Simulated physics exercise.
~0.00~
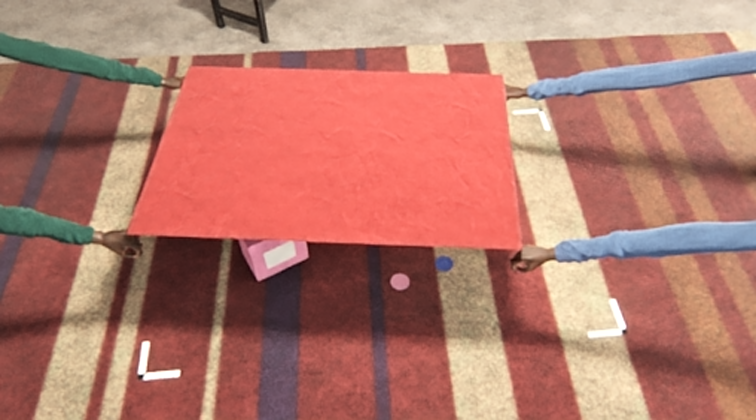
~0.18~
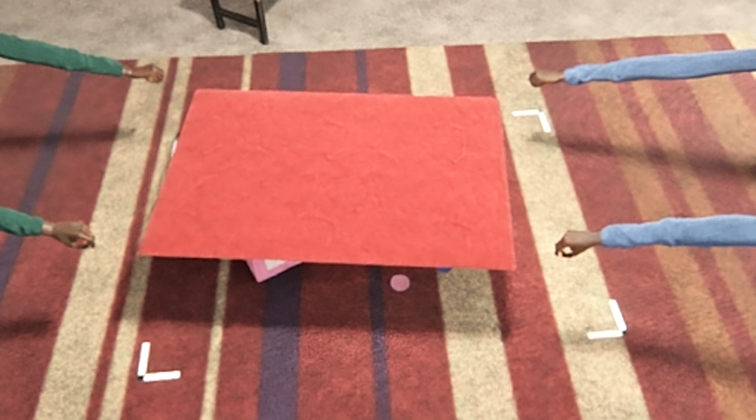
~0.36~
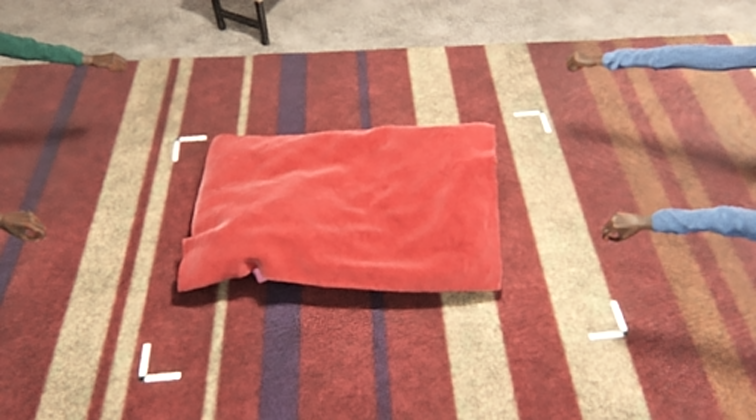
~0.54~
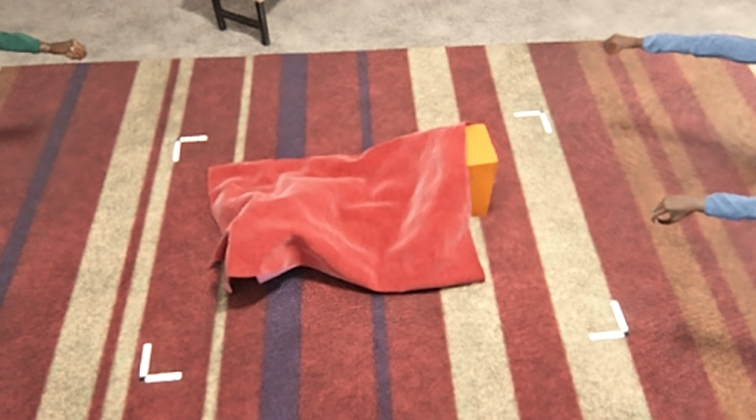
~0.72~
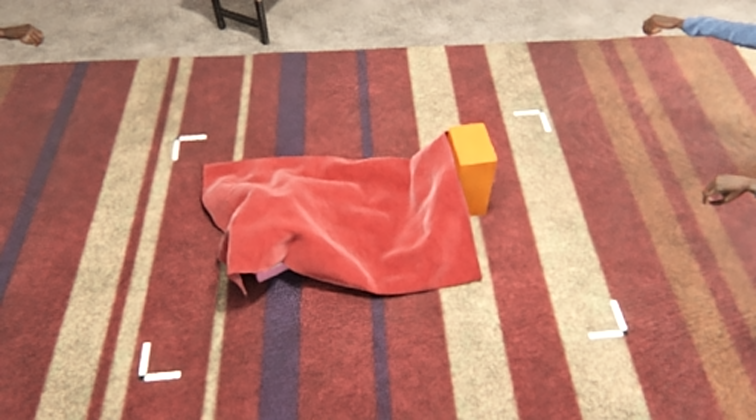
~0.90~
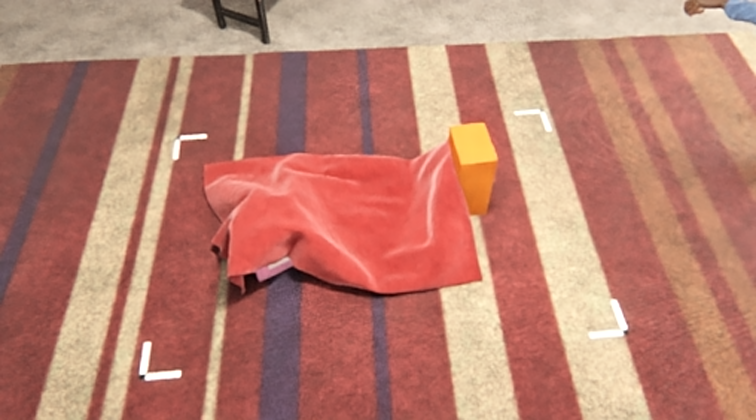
On a striped living-room rug, four hands releasing a red cloth that drops over a pink box and coasters, leaving an orange box exposed.
